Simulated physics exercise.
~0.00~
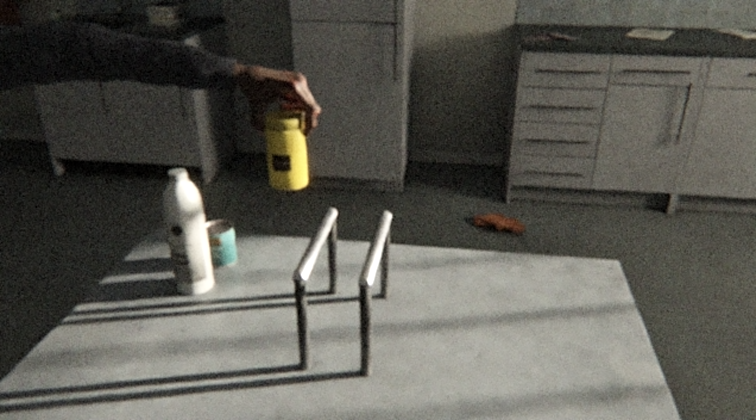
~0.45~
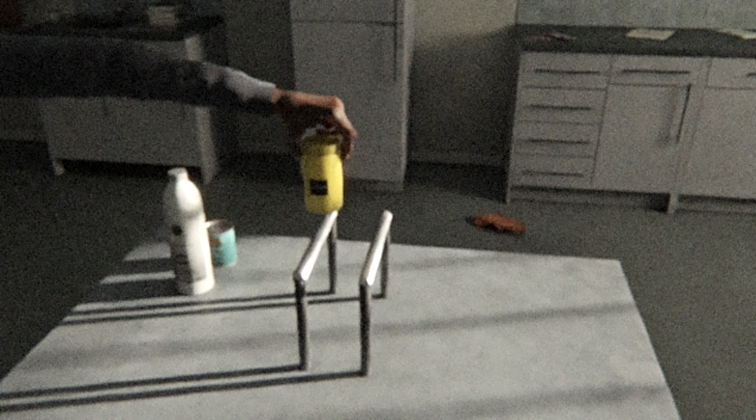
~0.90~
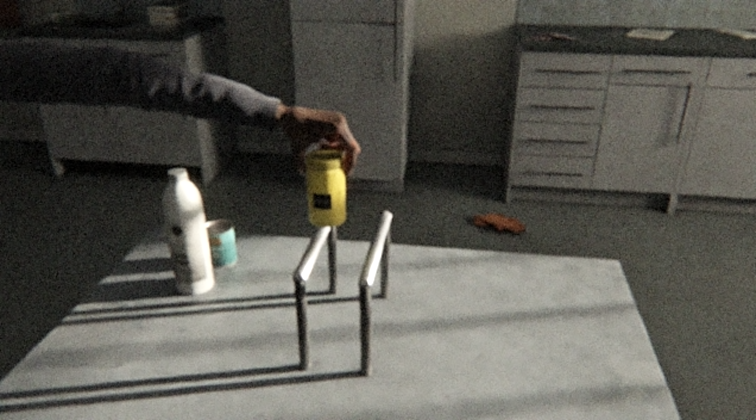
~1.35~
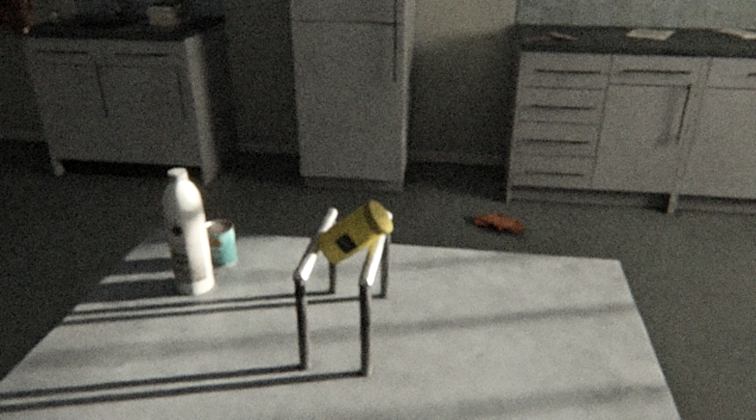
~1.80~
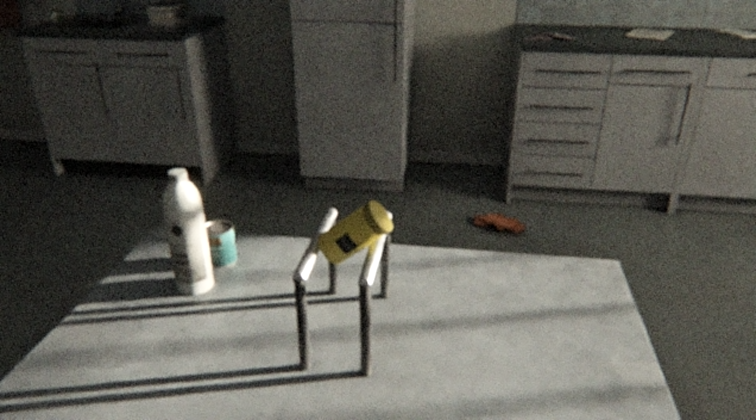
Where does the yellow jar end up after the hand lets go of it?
It does not pass through the gap but lodges at a tilt on top of the two metal supports.
